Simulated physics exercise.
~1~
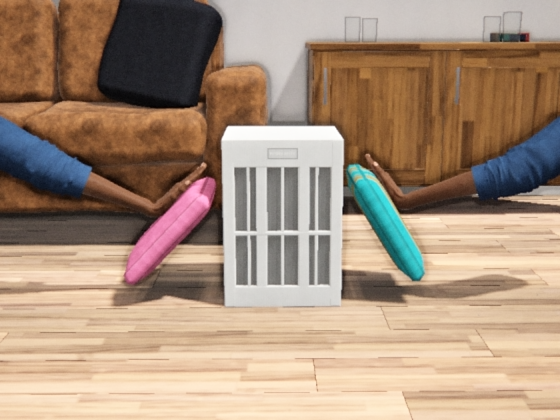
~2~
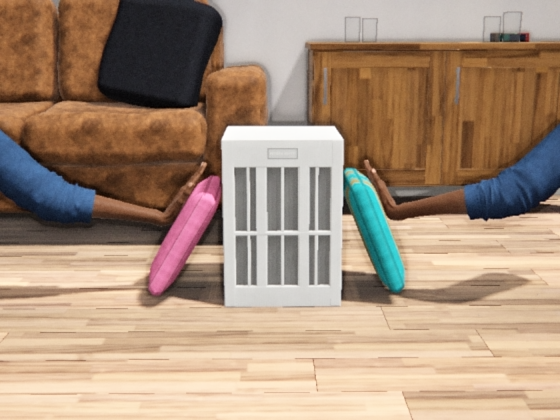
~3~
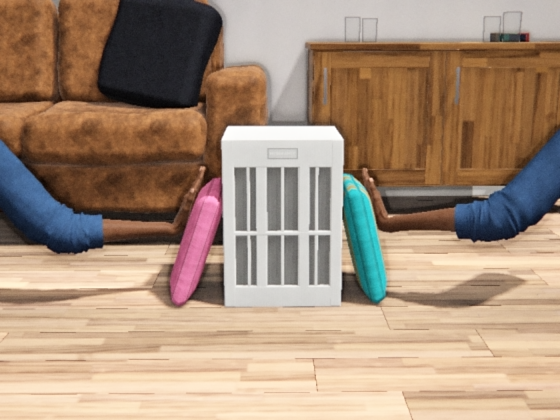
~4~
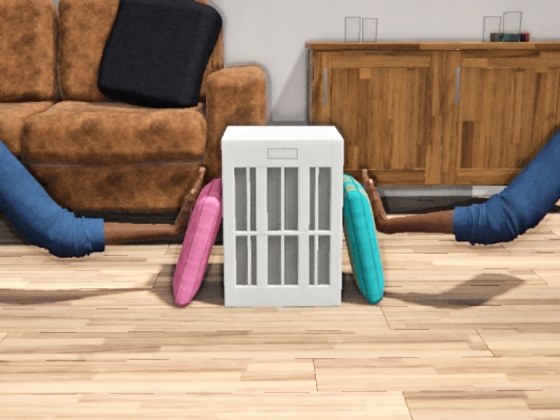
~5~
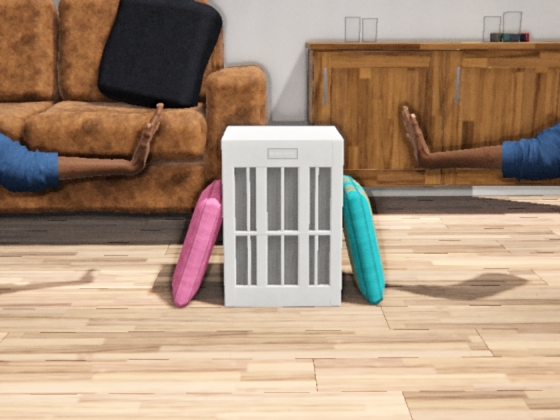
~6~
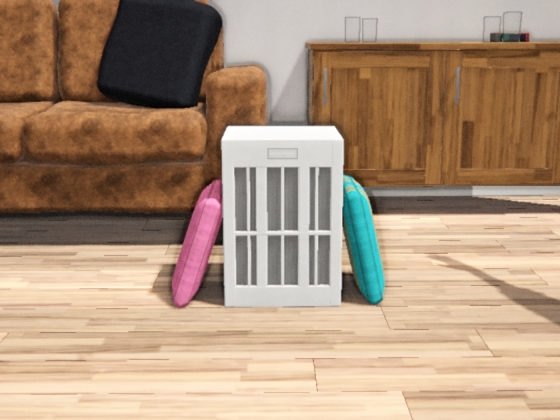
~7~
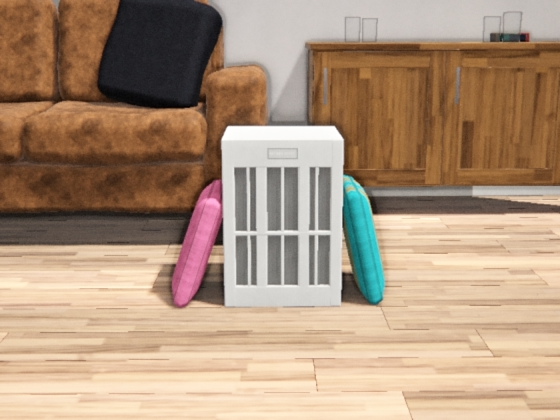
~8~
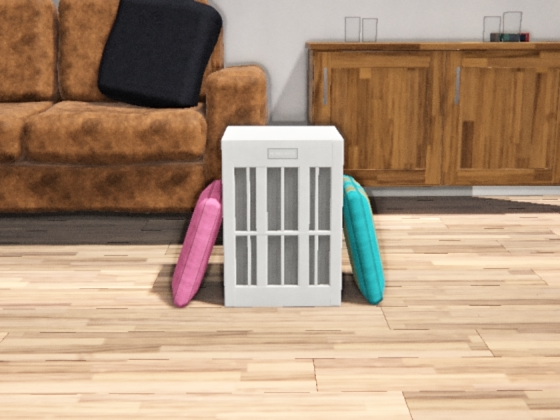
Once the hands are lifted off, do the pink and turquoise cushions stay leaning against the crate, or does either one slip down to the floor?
Both stay leaning. The pink cushion holds its lean on the left side of the crate, and the turquoise cushion remains propped up on the right.
